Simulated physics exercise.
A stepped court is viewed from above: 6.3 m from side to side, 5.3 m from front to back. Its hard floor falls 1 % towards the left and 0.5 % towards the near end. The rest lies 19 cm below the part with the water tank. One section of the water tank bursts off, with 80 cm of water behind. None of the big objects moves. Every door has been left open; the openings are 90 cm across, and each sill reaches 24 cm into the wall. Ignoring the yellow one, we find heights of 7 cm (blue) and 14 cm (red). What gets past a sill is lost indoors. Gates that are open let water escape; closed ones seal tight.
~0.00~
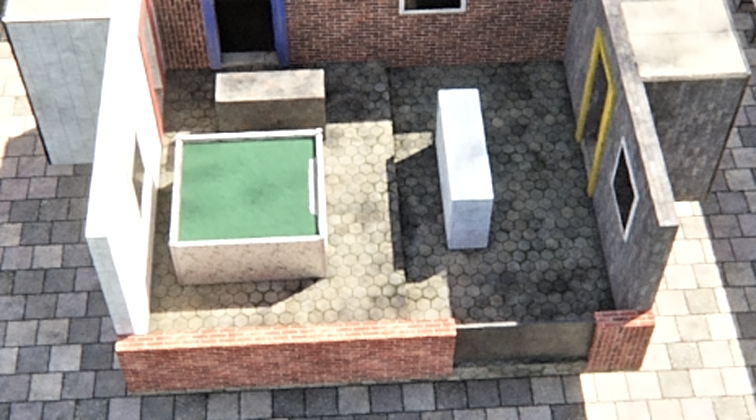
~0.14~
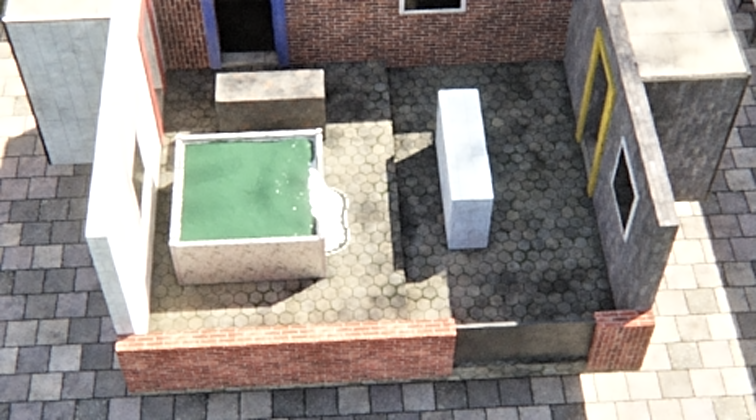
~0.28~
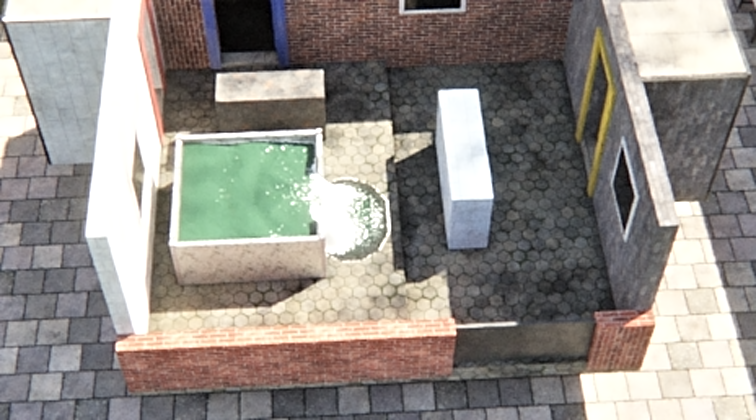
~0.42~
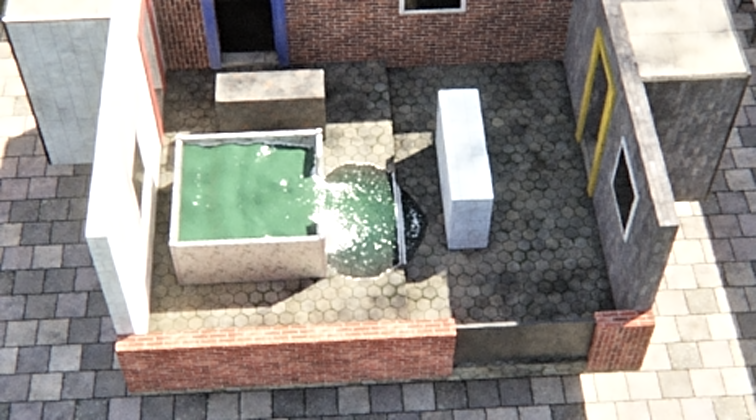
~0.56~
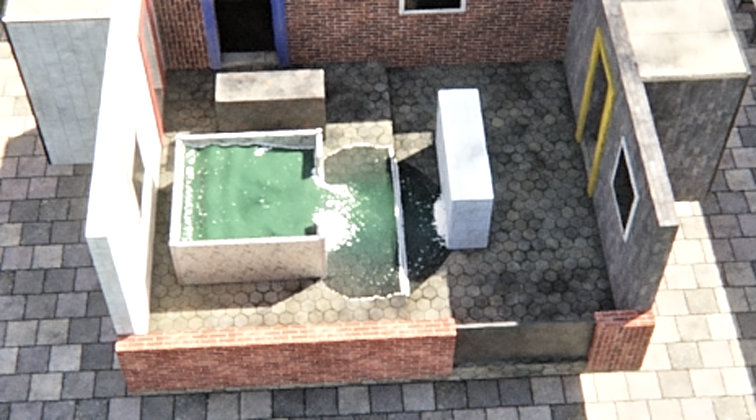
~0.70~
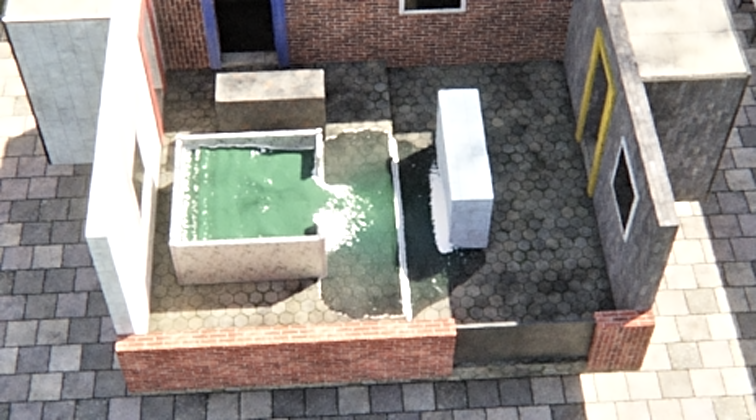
Water bursts from the right side of a pale, square tank filled with green water, inside a roofless walled court seen from above by a still camera. A pale upright block stands right of the tank, with a low brown block and a blue-framed doorway behind and a yellow-framed doorway at right. Foaming, the water fans rightward over the paving, crosses a step, reaches the pale block and spreads along its base towards the near side.
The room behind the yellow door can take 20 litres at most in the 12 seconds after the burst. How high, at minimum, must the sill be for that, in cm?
16 cm.
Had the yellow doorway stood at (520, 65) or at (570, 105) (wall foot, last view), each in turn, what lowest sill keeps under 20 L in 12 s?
Roughly 16 cm for the first and 15 cm for the second.
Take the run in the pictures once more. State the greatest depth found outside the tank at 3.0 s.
29 cm.
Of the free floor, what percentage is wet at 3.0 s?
Around 45 per cent of the free floor.
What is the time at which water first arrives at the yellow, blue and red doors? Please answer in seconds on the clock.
Times: Yellow 3.2 s, blue 3.4 s, red 5.5 s.
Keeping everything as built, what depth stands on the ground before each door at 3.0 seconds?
In cm: Yellow 0, blue 0, red 0.
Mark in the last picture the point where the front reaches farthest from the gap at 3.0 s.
Around pixel (553, 63).
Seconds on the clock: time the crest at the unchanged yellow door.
The level tops out near 7.5 seconds.
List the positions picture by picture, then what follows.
The first picture shows still water, 80 cm deep, in the water tank at (249, 190); the yellow door at (595, 120) is dry.
In the second picture, the front is at (343, 240), 0.3 m from the gap at (320, 211); 0.2 m2 of floor is wet, 80 cm left at the back.
In the third picture, the gap is at (320, 211), the front 0.8 m out at (382, 234); the back of the water tank holds 80 cm.
In the fourth picture, the gap is at (320, 212), the front 1.4 m out at (422, 223); the back of the water tank holds 78 cm.
In the fifth picture, the front is at (440, 193), 1.8 m from the gap at (320, 211); 3.5 m2 of floor is wet, 71 cm left at the back.
In the sixth picture, the gap is at (320, 211), the front 2.2 m out at (478, 262); the back of the water tank holds 67 cm; 2.2 m in a straight line remain to the yellow door at (595, 120).
After 1.4 s water covers 30 % of the floor, deepest (44 cm) near (435, 223); it has not reached the yellow door.
After 3.0 s water covers 45 % of the floor, deepest (29 cm) near (584, 345); it has not reached the yellow door.
After 12.0 s water covers 65 % of the floor, deepest (22 cm) near (420, 331); 12 cm at the yellow door, 47 litres in over its 13 cm sill.
At the yellow door as built, the water arrived by 3.2 s and peaked near 21 cm at 7.6 s.
With a sill of 13 cm, 48 litres would have come in within the 12 s; with 17.5 cm, 8 litres. So under 20 litres takes about 16 cm.
